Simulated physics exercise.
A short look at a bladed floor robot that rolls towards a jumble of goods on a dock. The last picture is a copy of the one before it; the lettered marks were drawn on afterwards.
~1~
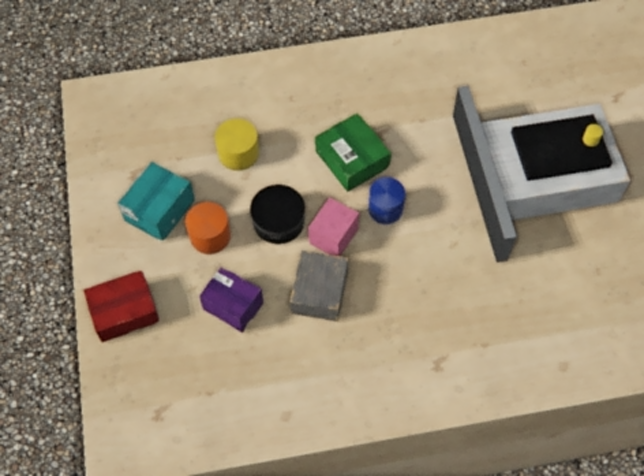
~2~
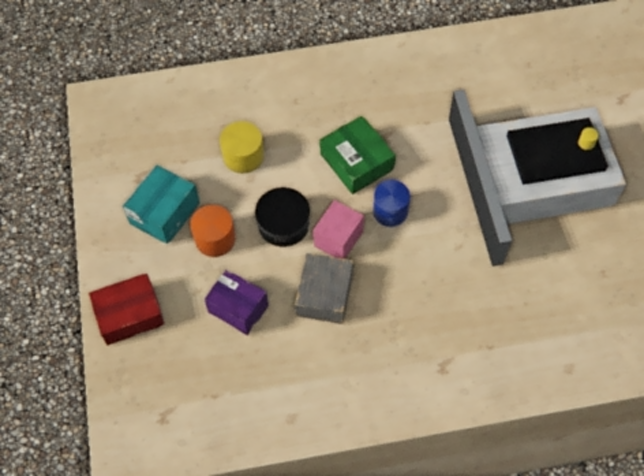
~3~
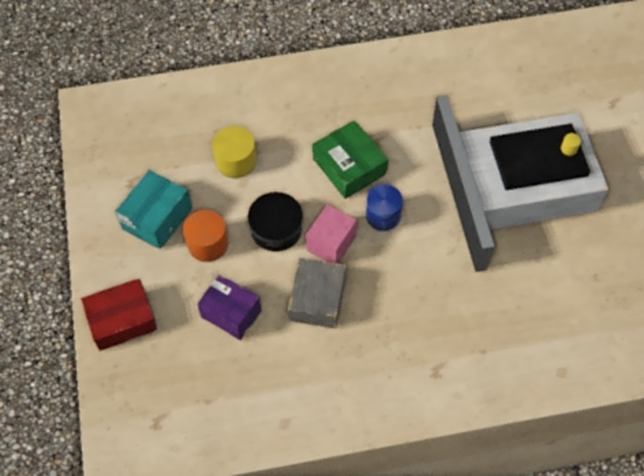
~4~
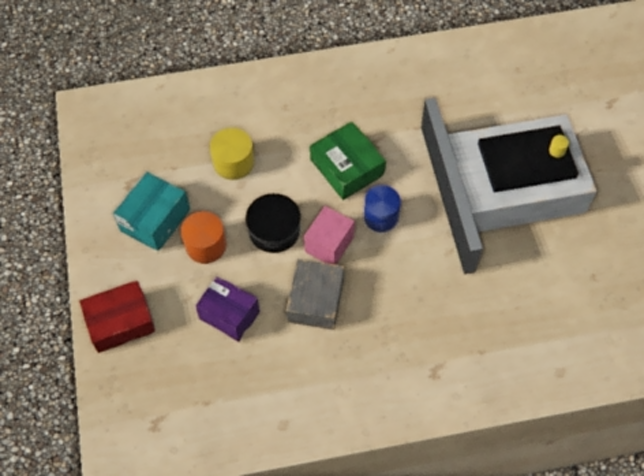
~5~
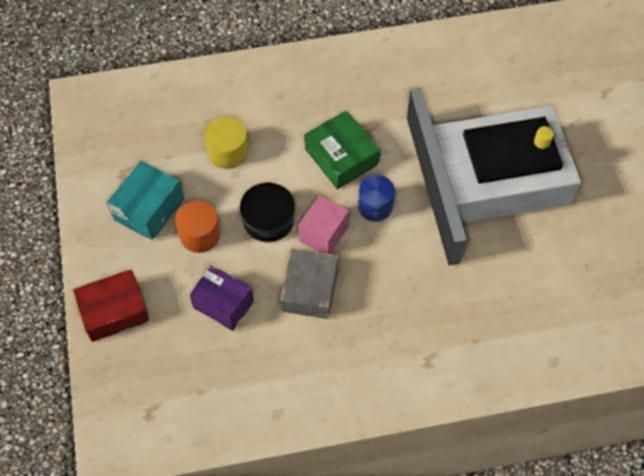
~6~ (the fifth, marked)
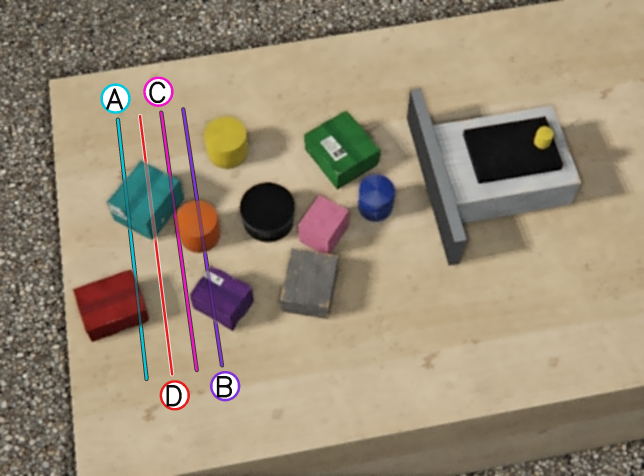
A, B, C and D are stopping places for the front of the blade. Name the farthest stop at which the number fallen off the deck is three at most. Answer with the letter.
It should halt at A.
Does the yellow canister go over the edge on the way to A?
Yes.
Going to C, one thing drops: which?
The red box.
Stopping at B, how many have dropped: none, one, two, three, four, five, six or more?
By then, none.
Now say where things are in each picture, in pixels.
The first picture shows black pail (278, 215); red box (122, 306); purple box (232, 299).
The second picture shows robot (550, 151); pink crate (339, 231).
The third picture shows robot (532, 157); grey crate (318, 293).
The fourth picture shows robot (521, 159); turquoise box (153, 212).
The fifth picture shows robot (506, 150); blue canister (377, 198); black pail (268, 213); red box (112, 305).
On the marked copy, A at (131, 240); B at (201, 228); C at (178, 232); D at (155, 236).
Taking A. A third of the way, robot (398, 168); green box (285, 155); black pail (261, 214).
Two thirds of the way, robot (287, 187); red box (97, 320); orange canister (118, 266).
When it is over, robot (200, 201); turquoise box over the edge; yellow canister over the edge; three fallen.
As for the rest, B is within the limit but short; C is within the limit but short; D is within the limit but short.
